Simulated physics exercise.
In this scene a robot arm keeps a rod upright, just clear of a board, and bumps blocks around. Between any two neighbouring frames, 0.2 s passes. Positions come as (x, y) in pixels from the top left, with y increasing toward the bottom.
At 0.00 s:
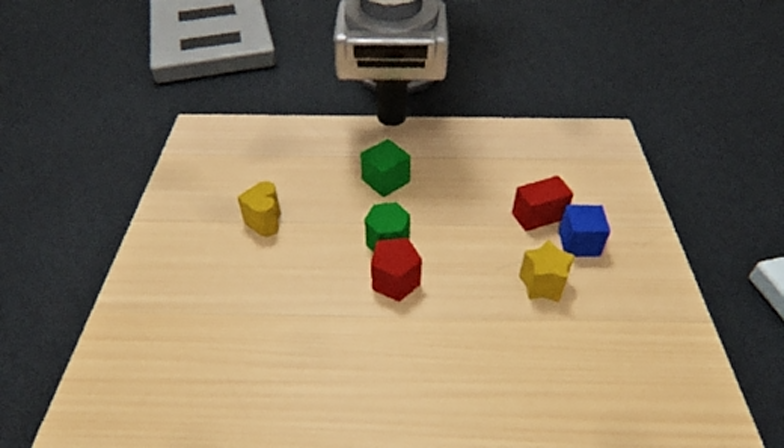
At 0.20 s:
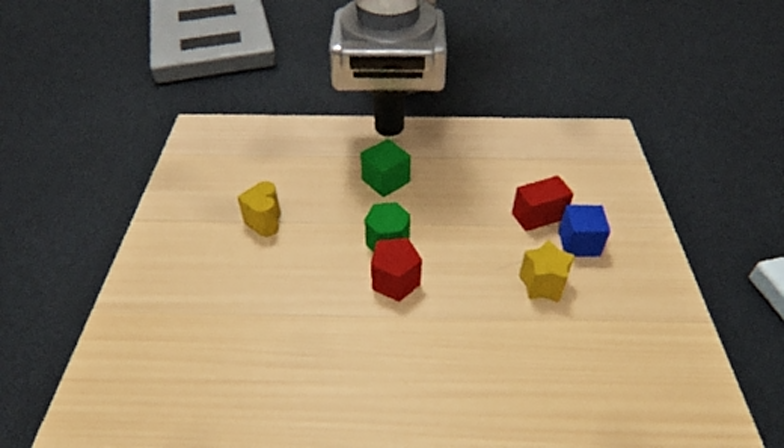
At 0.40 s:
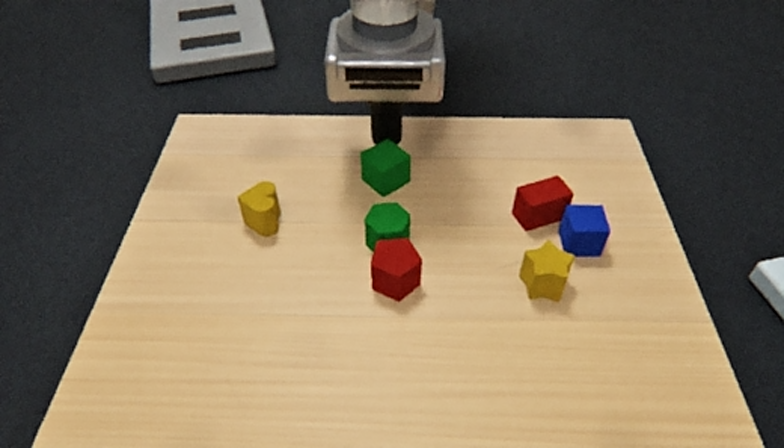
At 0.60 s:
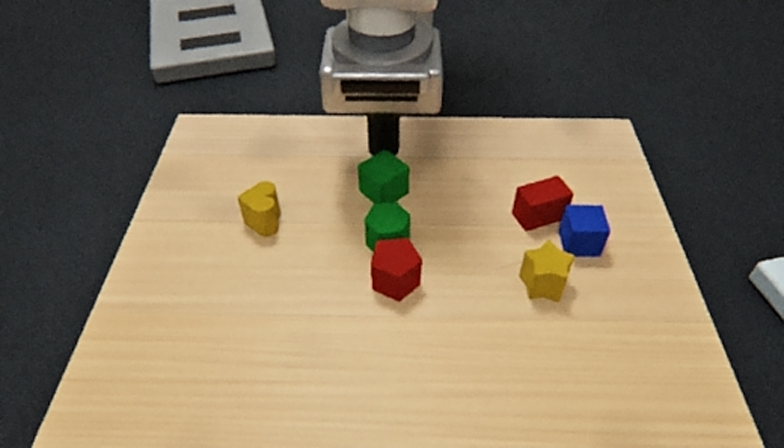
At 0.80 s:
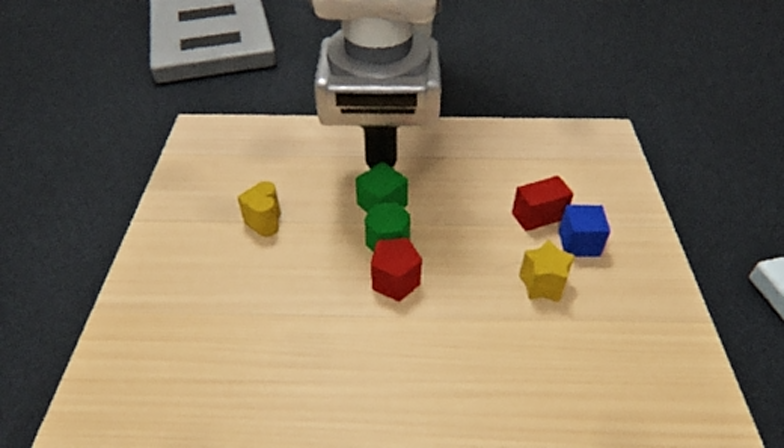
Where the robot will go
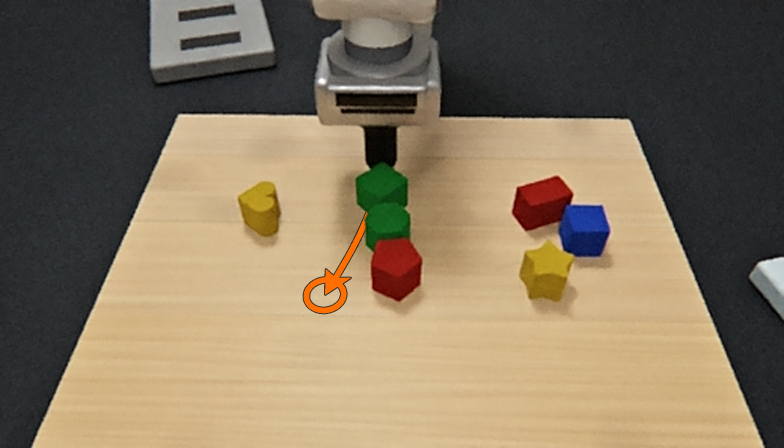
At the start, a robot arm's dark rod hangs at the far edge of a wooden board scattered with red, green, blue and yellow blocks. The rod moves toward the viewer, reaches the rear green block and pushes it a short way closer to the other green block, while the rest stay still.
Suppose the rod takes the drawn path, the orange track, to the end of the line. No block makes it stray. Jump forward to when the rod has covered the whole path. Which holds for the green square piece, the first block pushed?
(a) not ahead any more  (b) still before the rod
My pick is b.
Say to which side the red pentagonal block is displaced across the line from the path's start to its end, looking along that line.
That block drifts left.
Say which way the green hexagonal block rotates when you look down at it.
From above, counter-clockwise.
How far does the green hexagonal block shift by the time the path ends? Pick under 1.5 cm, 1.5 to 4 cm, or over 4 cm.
Beyond 4 cm.
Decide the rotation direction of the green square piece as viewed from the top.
It goes round the way clock hands do.
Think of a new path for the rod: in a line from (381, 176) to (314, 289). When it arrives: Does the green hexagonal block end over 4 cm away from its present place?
Yes, I think so.
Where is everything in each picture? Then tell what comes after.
The first picture shows lower end of the rod (392, 117), tops of blocks, green square piece (386, 154), green hexagonal block (388, 217), red pentagonal block (396, 255).
The second picture shows rod (389, 128), blocks as before.
The third picture shows rod (387, 138), blocks as before.
The fourth picture shows rod (384, 149), green square piece (383, 166).
The fifth picture shows rod (381, 161), green square piece (382, 179), green hexagonal block (388, 217), red pentagonal block (396, 255).
The drawn path runs from (381, 176) via (361, 231), ending at (325, 295).
On the path given first. One third of the way, rod (368, 197); green square piece (359, 218), turned 20° clockwise; green hexagonal block (373, 250), turned 35° anticlockwise; red pentagonal block (403, 276), turned 35° anticlockwise.
Two thirds of the way, rod (349, 237); green square piece (329, 258), turned 40° clockwise; green hexagonal block (353, 293), turned 80° anticlockwise; red pentagonal block (406, 282), turned 60° anticlockwise.
At the end, rod (323, 280); green square piece (290, 297), turned 70° clockwise; green hexagonal block (353, 303), turned 95° anticlockwise; red pentagonal block (406, 282), turned 60° anticlockwise.
